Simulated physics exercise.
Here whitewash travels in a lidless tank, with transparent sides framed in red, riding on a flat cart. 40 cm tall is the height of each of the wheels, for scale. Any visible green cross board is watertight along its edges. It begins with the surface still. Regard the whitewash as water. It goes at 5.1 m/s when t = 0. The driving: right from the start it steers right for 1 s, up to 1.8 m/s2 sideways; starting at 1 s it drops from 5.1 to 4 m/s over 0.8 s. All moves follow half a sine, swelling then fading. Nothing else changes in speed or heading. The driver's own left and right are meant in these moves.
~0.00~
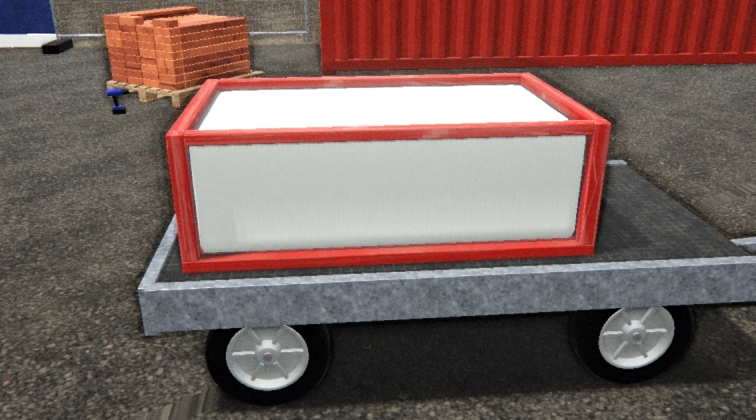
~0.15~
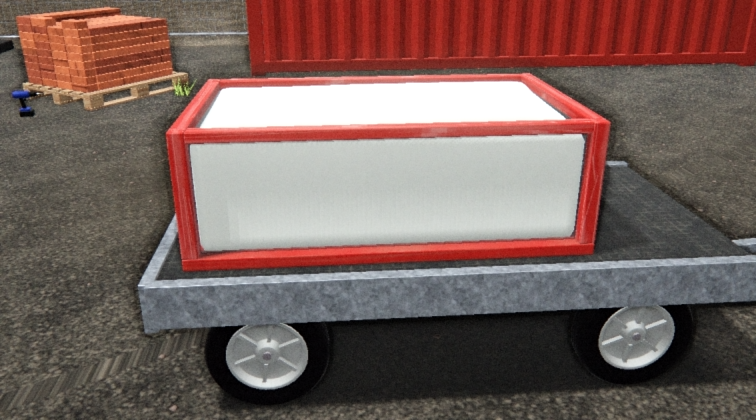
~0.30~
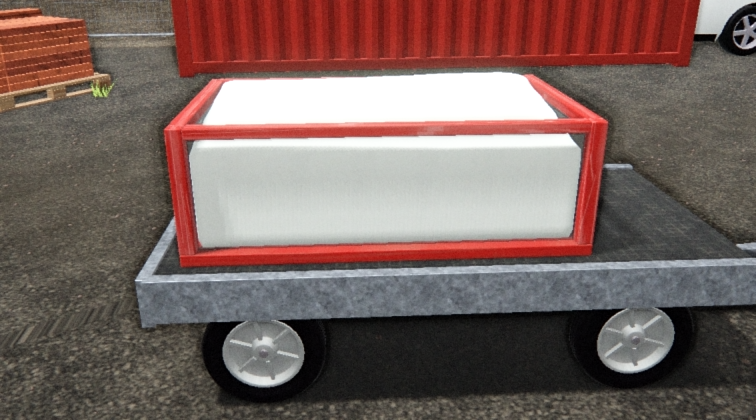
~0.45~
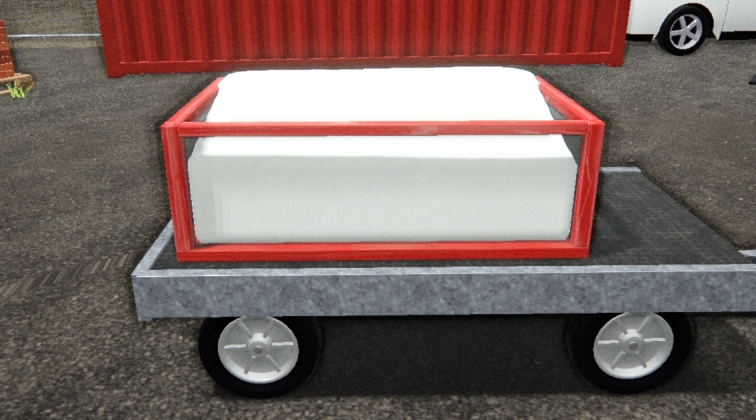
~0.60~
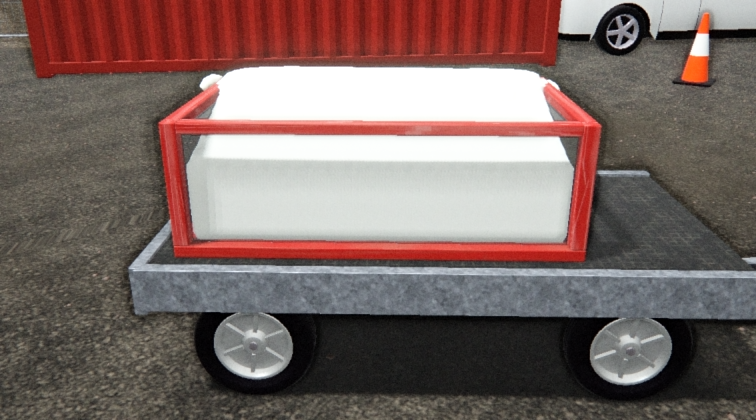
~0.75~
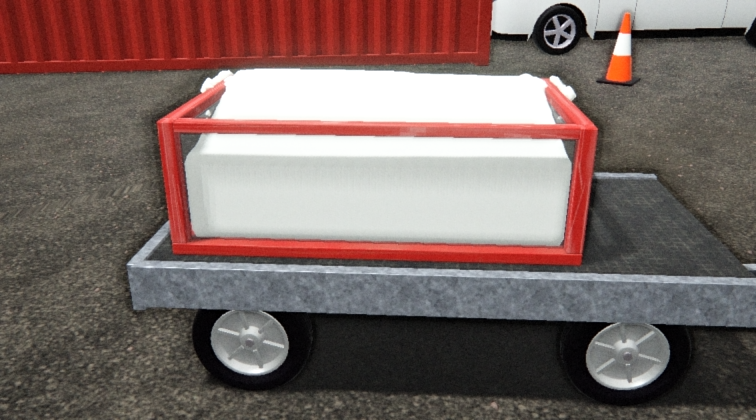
Whitewash in a clear-sided, red-framed tank on a flat grey cart lies level at first, while the bricks, red container and yard behind slide left. The liquid then sinks along the near side and climbs the far side, where a little slops over both far corners as a white vehicle and an orange cone come into view.
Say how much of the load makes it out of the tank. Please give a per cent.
Some 18 per cent goes overboard.
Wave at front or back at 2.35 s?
It stands at the rear side.
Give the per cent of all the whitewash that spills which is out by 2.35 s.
By that time, around 70 percent of it is out.
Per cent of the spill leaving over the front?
Spill fraction there: Roughly 40 per cent.
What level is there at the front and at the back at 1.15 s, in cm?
The surface sits near 38 cm in front and near 34 cm at the rear.
By 1.15 s the surface is 37 cm up at the front and 33 cm at the back; 5 per cent is out, over the far side, a little elsewhere.
By 1.75 s the surface is 51 cm up at the front and 21 cm at the back; 7 per cent is out, mostly over the far side, some over the front.
By 2.35 s the surface is 26 cm up at the front and 46 cm at the back; 13 per cent is out, over the far side and the front, a little elsewhere.
By 4.78 s 18 per cent is out, over the front and the far side, a little elsewhere, 55 of 311 litres.
